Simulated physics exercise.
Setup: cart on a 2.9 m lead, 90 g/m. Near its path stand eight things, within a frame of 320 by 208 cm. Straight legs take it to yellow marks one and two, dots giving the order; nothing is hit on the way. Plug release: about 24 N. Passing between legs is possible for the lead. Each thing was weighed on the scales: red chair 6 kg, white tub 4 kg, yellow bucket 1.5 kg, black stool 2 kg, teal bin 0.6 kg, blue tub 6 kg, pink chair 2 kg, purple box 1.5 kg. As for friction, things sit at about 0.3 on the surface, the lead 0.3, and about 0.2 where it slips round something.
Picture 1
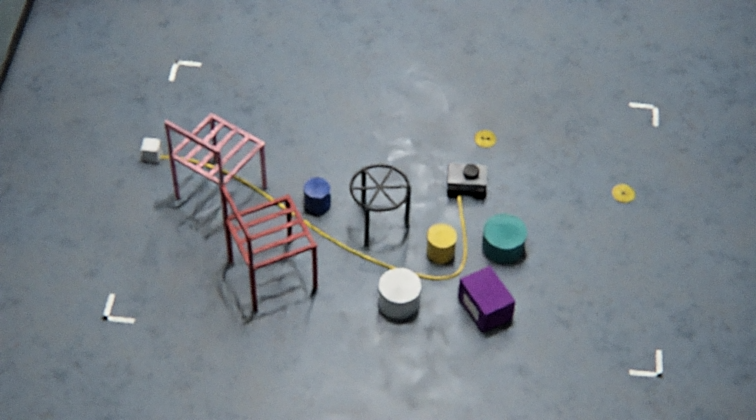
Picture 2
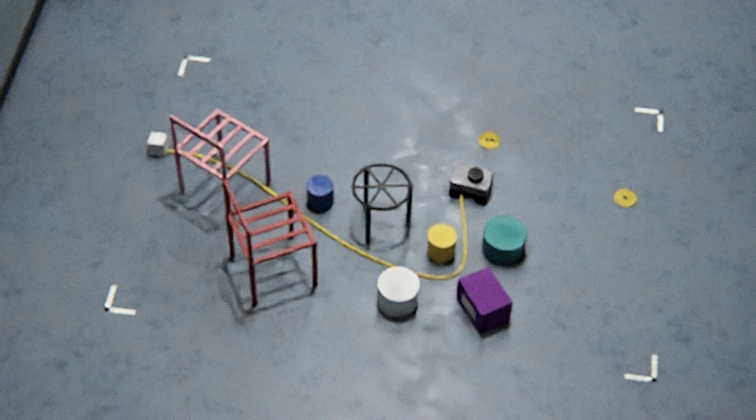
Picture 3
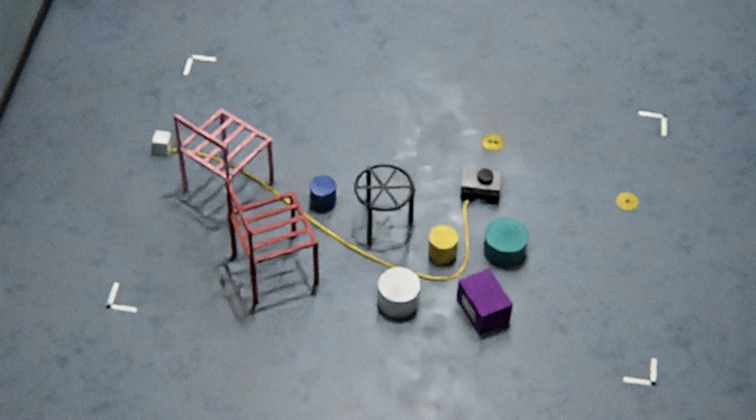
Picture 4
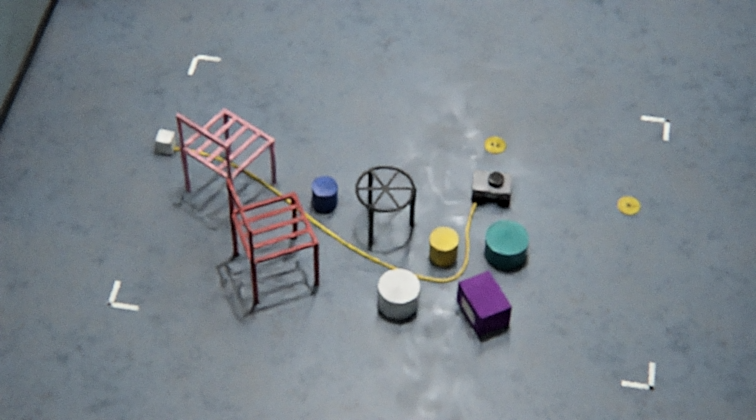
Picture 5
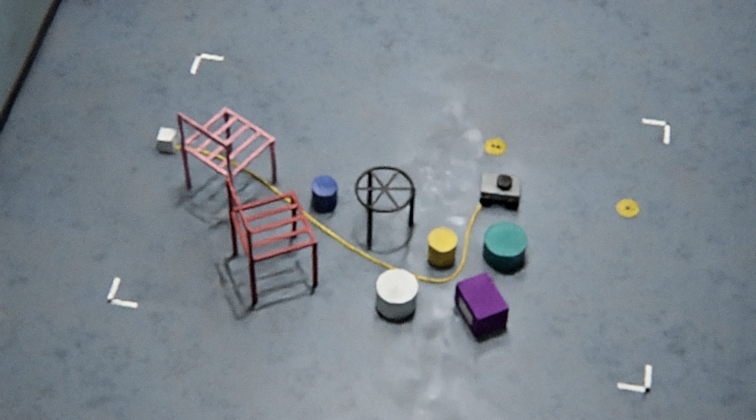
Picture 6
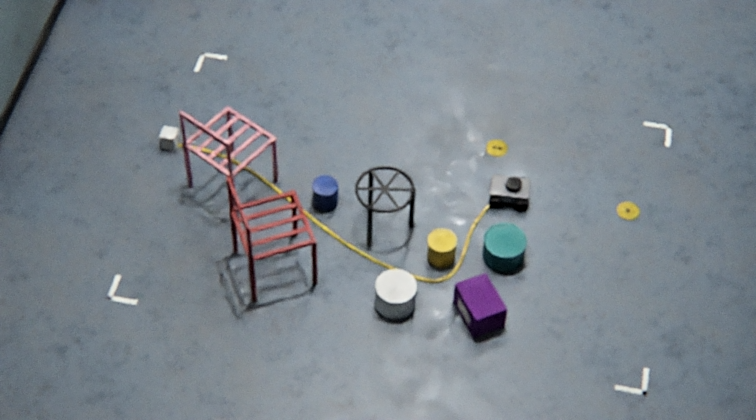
A red chair and a pink chair stand at the left of a blue-grey floor seen from high above, inside white corner marks. Around them are a blue tub, black stool, white tub, yellow bucket, teal bin, purple box and two yellow discs, with a yellow lead winding through to a small grey-and-black cart. The cart creeps right, drawing the lead's near end along, while the view shifts slightly.
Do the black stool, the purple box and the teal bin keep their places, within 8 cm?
Going one by one: The black stool ends up displaced, then the purple box stays more or less there, then the teal bin stays more or less there.
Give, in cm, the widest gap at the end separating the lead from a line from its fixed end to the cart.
At the end the lead strays roughly 50 cm from the straight line.
Next, cart at (570, 205), 7 N at the fixed end; yellow bucket 11 cm off its start.
Then, cart at (612, 202), plug out; black stool 24 cm off its start, yellow bucket 39 cm off its start.
After that, cart at (548, 171), plug out; black stool 24 cm off its start at (403, 161), yellow bucket 39 cm off its start at (443, 189).
Later, cart at (498, 147), plug out; black stool 24 cm off its start, yellow bucket 39 cm off its start.
At the end, cart at (498, 147), plug out; black stool 24 cm off its start at (403, 161), teal bin 2 cm off its start at (508, 240), purple box 0 cm off its start at (481, 296), yellow bucket 39 cm off its start at (443, 189).
